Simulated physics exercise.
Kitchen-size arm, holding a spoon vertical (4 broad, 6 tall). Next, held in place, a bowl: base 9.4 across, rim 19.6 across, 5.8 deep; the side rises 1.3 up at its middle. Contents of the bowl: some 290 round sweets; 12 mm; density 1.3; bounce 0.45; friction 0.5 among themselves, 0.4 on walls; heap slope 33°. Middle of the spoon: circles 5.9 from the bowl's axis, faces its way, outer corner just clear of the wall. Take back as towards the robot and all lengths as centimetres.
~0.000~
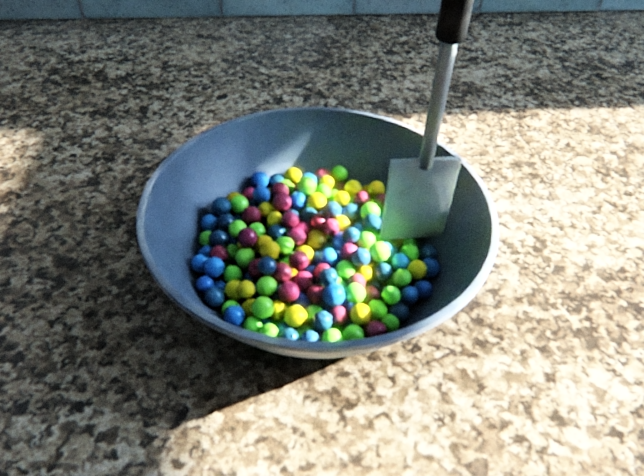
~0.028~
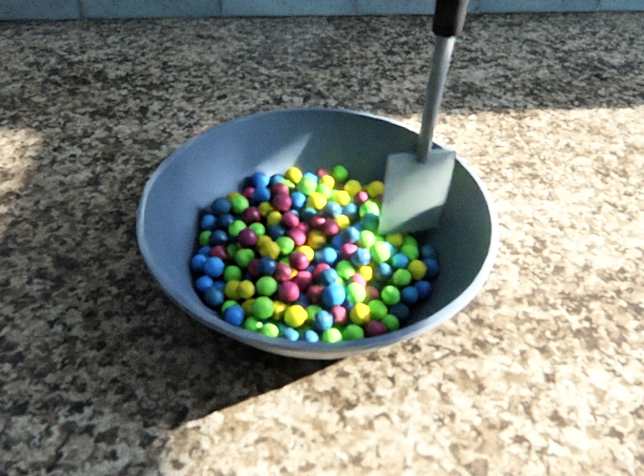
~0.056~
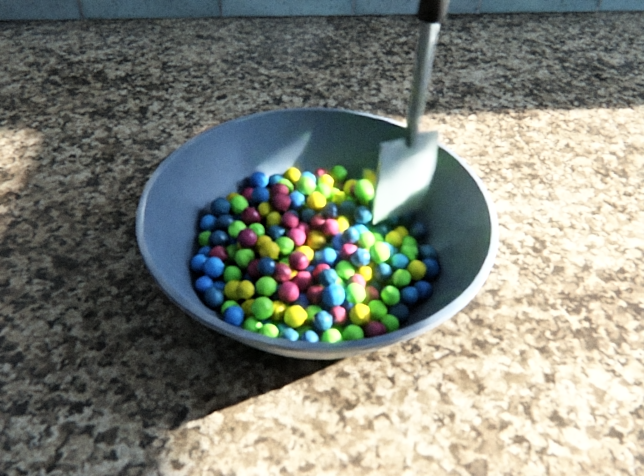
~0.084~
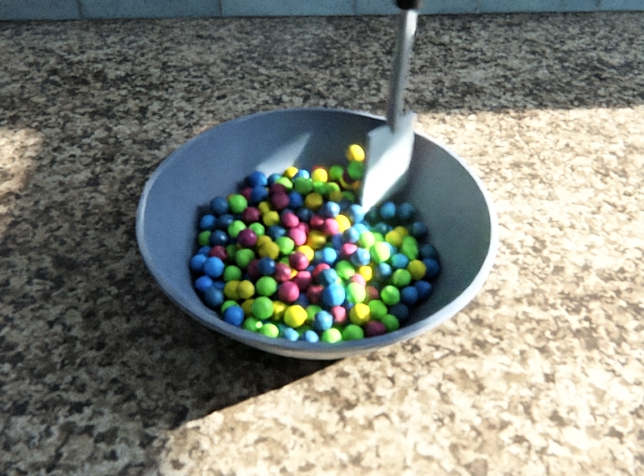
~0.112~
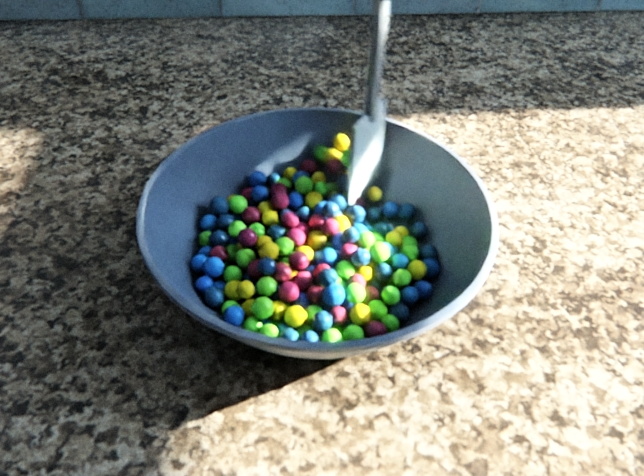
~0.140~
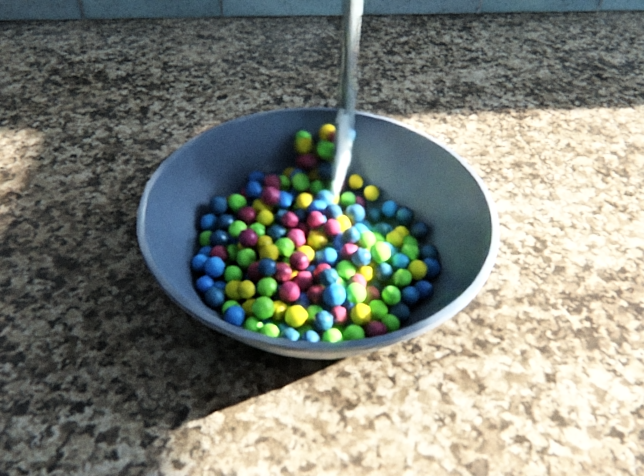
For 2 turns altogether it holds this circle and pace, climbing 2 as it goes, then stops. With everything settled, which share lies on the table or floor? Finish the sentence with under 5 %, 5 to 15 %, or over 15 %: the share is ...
The share is 5 to 15 %.
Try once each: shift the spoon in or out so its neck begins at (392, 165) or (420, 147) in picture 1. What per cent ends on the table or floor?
5 and 10 %.
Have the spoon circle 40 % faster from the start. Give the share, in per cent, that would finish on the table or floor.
Estimated share: About 15 per cent.
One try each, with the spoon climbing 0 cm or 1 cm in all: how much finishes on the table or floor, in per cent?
20 % and 15 %.
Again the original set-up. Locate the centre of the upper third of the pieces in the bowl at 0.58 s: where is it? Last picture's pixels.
Around pixel (407, 248).
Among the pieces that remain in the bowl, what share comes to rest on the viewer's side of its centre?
Close to 45 in a hundred.
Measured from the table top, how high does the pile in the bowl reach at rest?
The peak stands near 4.5 centimetres up.
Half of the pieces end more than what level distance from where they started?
Something like 3 centimetres, give or take.
By 0.58 s, 325° round, highest piece 7 above the table; 279 in the bowl, 9 on the table or floor, 3 in flight or on the tool.
By 1.03 s, 221° round, highest piece 7 above the table; 269 in the bowl, 22 on the table or floor.
By 1.45 s, 0° round, highest piece 4 above the table; 269 in the bowl, 22 on the table or floor.
By 2.15 s, 0° round, highest piece 4 above the table; 269 in the bowl, 22 on the table or floor.
Final count, 269 in the bowl, 22 on the table or floor. That is 8 % on the table or floor.
